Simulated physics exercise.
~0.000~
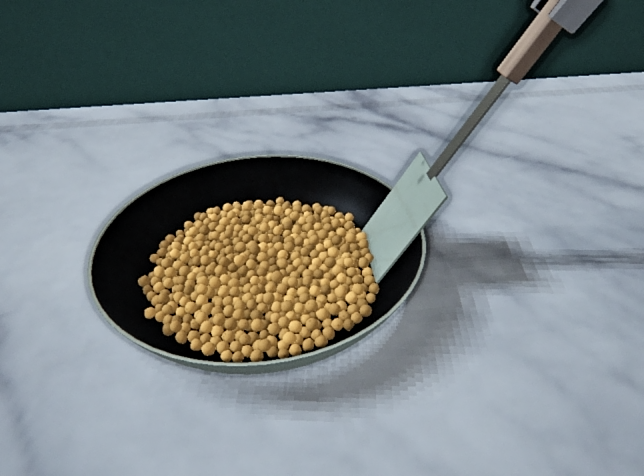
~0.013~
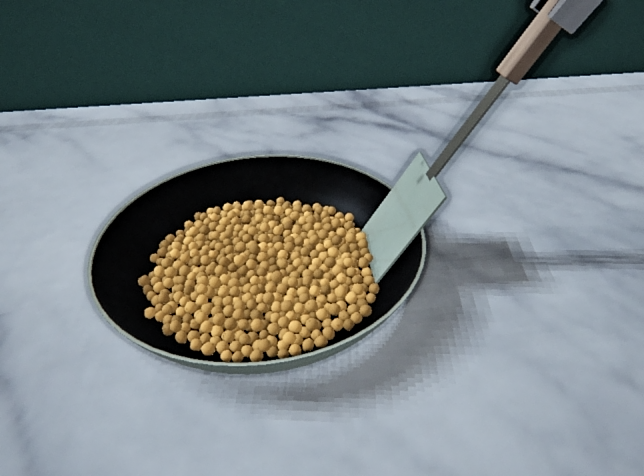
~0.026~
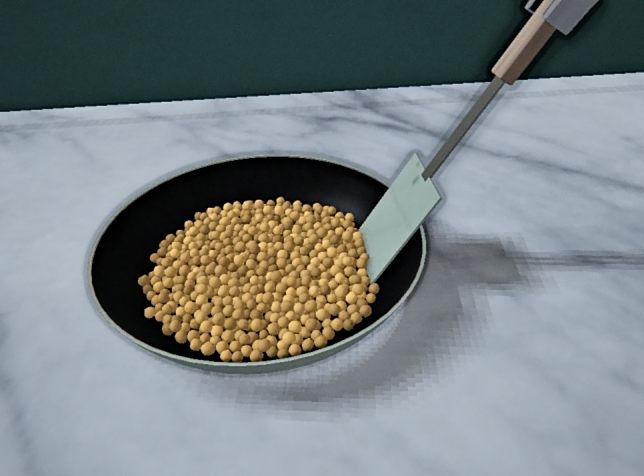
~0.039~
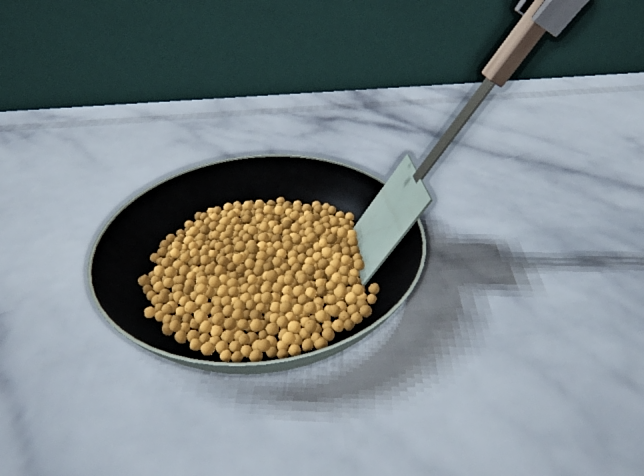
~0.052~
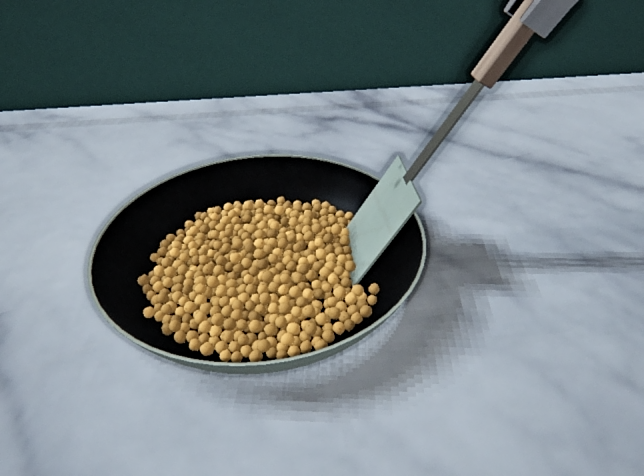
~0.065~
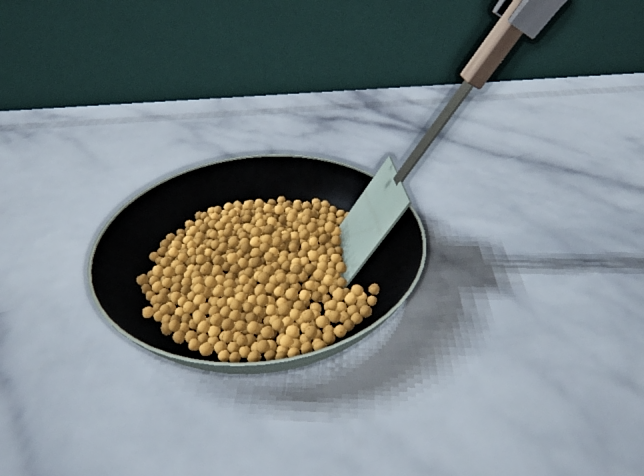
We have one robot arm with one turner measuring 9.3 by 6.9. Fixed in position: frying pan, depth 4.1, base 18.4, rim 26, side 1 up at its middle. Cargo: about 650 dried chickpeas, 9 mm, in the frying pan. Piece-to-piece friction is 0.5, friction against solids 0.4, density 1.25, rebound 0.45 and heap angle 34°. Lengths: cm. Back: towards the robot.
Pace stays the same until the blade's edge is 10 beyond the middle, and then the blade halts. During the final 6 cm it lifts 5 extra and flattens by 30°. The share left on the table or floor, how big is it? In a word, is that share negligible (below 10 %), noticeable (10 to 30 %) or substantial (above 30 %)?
In a word, negligible.
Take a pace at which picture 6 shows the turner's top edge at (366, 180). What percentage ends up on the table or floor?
My guess is around 15 percent.
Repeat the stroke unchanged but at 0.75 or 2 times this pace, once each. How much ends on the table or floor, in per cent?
0 and 15 %.
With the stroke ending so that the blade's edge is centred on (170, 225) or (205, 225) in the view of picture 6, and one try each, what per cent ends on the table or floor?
Try 1: Approx. 0 %; try 2: Approx. 0 %.
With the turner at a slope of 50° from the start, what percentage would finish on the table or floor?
About 10 per cent.
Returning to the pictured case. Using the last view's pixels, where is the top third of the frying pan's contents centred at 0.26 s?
Centre: Approx. (169, 256) in the last view.
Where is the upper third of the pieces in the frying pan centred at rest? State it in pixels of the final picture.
The centre sits close to (155, 264).
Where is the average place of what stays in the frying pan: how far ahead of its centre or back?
About 4.0 centimetres ahead.
By 0.16 s, sloping 59°, highest piece 4 above the table; 647 in the frying pan.
By 0.26 s, sloping 50°, highest piece 5 above the table; 647 in the frying pan.
By 0.51 s, sloping 29°, highest piece 4 above the table; 614 in the frying pan, 33 on the table or floor.
By 1.56 s, sloping 29°, highest piece 4 above the table; 614 in the frying pan, 33 on the table or floor.
Final count, 614 in the frying pan, 33 on the table or floor. That is 5 % on the table or floor.
